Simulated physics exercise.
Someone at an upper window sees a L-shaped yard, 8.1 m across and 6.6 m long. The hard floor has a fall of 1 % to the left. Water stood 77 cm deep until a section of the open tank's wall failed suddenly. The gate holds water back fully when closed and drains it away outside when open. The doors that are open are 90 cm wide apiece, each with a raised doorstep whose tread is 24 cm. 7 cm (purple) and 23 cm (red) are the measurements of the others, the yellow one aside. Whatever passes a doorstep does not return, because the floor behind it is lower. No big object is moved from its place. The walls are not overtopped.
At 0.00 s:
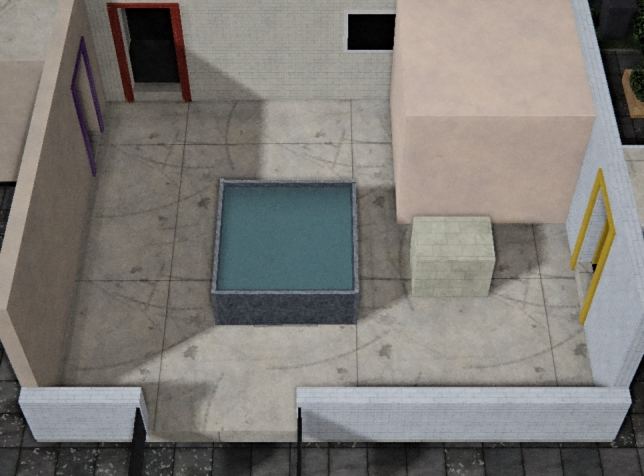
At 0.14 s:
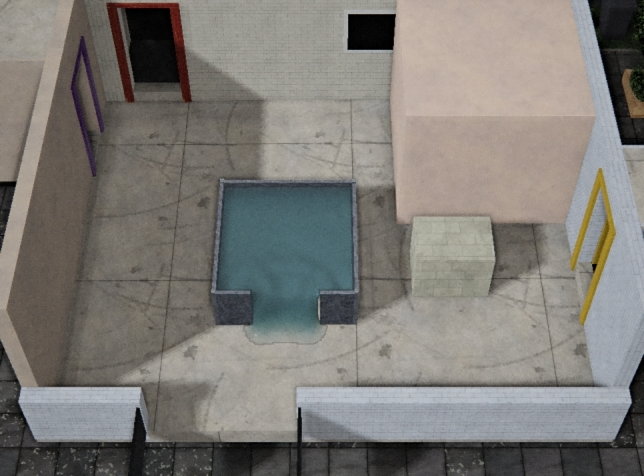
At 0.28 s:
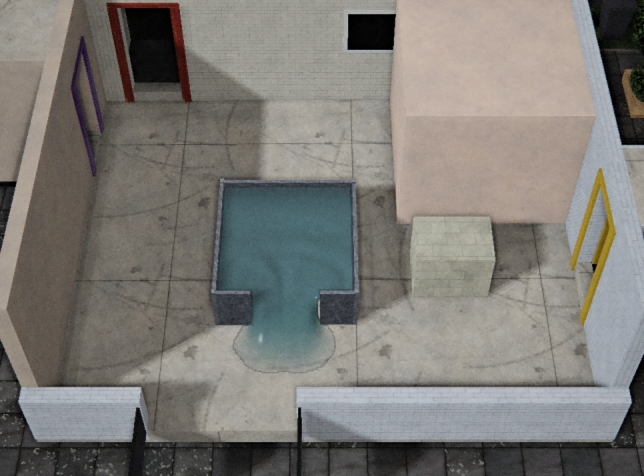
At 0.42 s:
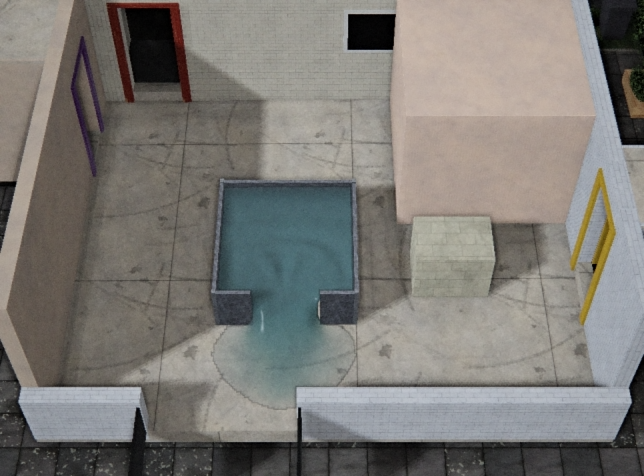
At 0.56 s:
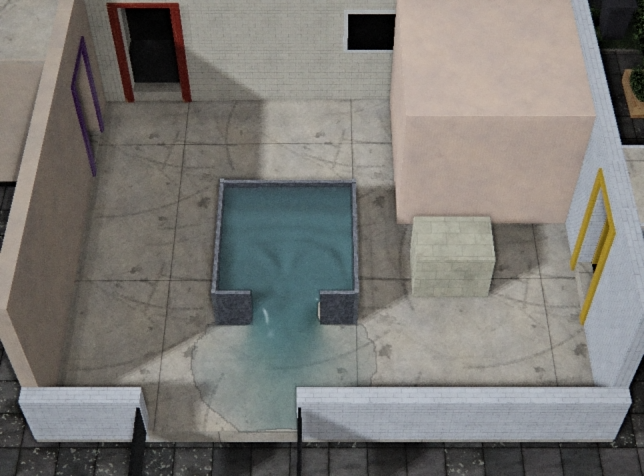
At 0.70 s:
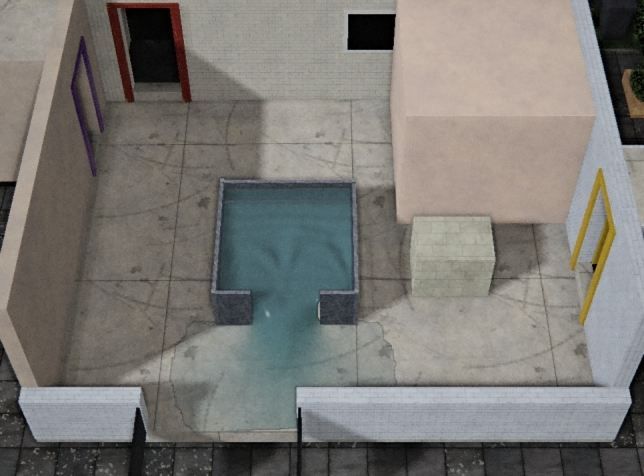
In a walled yard with red, purple and yellow doorways, an open tank stands full of still water beside a pale block. A gap opens in its front wall and water pours through, fanning across the paved floor toward the front opening and spreading wider to both sides, while the block stays put.
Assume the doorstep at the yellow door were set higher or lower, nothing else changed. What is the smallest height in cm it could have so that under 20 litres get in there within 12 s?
6 cm.
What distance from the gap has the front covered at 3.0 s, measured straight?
Around 4.8 m out.
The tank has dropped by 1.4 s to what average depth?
Around 54 cm on average.
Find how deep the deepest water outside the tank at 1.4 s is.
Around 42 centimetres.
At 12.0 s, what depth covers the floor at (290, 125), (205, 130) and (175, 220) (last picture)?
Roughly 2, 0 and 0 cm, in turn.
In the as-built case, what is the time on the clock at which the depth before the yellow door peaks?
At roughly 3.4 s.
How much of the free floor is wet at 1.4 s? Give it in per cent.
15 %.
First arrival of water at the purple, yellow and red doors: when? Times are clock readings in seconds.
Arrival: Purple 10.0 s, yellow 2.8 s, red not in the 12 s.
After 1.4 s water covers 15 % of the floor, deepest (42 cm) near (308, 416); it has not reached the yellow door.
After 3.0 s water covers 30 % of the floor, deepest (26 cm) near (308, 416); 8 cm at the yellow door, 0 litres in over its 24 cm doorstep.
After 12.0 s water covers 60 % of the floor, deepest (8 cm) near (552, 414); 5 cm at the yellow door, 0 litres in over its 24 cm doorstep.
At the yellow door as built, the water arrived by 2.8 s and peaked near 12 cm at 3.4 s.
Run again over the same 12 s with other heights there, 27 litres in over 5.5 cm, 11 litres over 7 cm. The limit of 20 litres is kept from about 6 cm up.
